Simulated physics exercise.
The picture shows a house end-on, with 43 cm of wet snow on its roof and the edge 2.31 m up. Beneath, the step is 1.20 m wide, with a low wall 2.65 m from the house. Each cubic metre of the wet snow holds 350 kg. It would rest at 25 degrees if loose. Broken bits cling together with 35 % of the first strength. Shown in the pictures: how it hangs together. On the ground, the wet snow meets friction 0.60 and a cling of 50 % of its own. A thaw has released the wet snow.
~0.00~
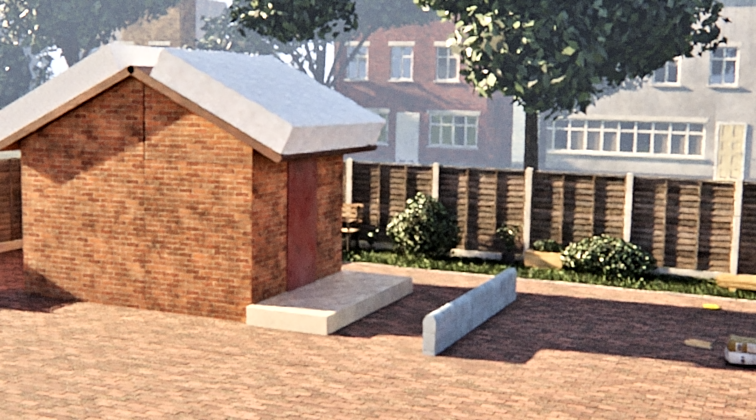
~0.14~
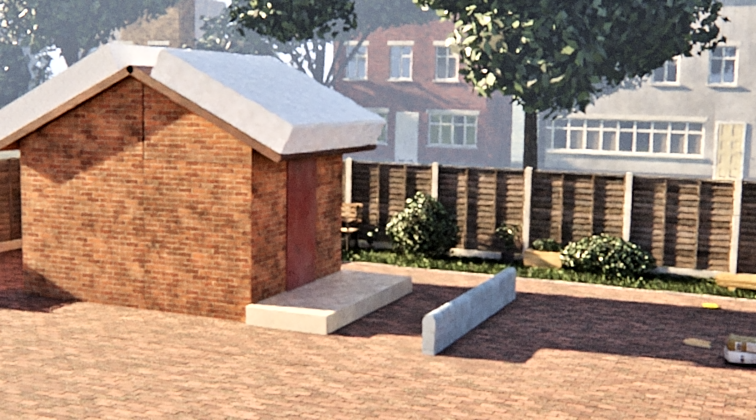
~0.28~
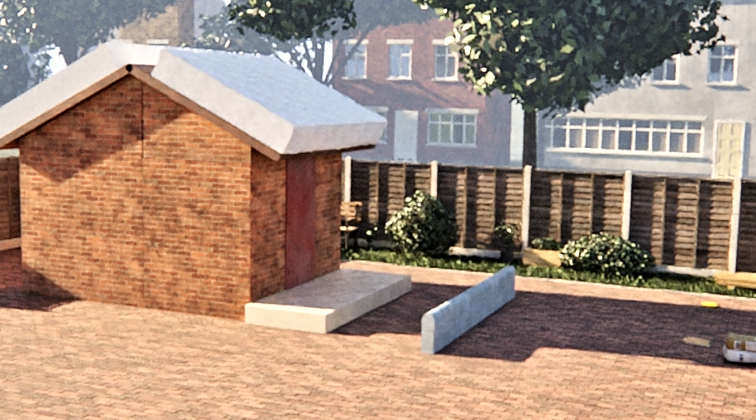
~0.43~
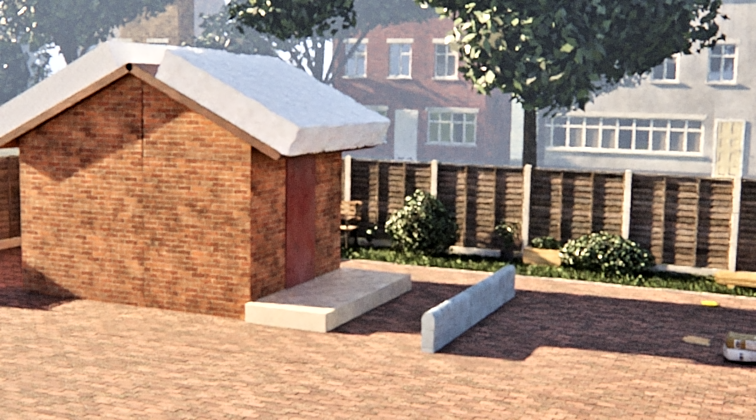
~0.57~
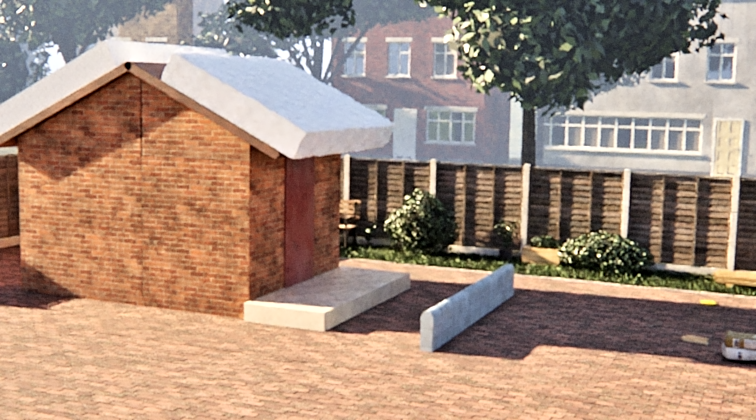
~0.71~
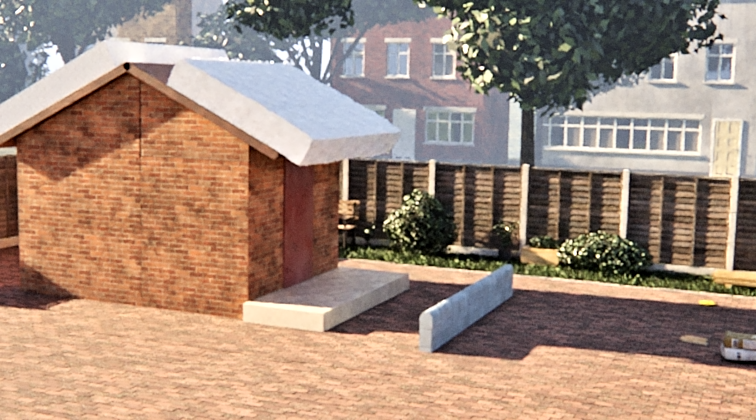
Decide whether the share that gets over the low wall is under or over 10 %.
So it's south of 10 %.
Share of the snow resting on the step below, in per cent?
Share: Approx. 0 %.
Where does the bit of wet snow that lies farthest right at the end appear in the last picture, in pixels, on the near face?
It lies at around (450, 346) in the last picture.
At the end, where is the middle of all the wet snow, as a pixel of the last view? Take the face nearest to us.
Roughly at (381, 313).
After 1.13 s, 80 % is still on the roof and 0 % is past the low wall.
After 1.62 s, 36 % is still on the roof and 0 % is past the low wall.
After 2.11 s, none is still on the roof and 0 % is past the low wall.
After 2.60 s, none is still on the roof and 2 % is past the low wall.
After 3.60 s, none is still on the roof and 2 % is past the low wall.
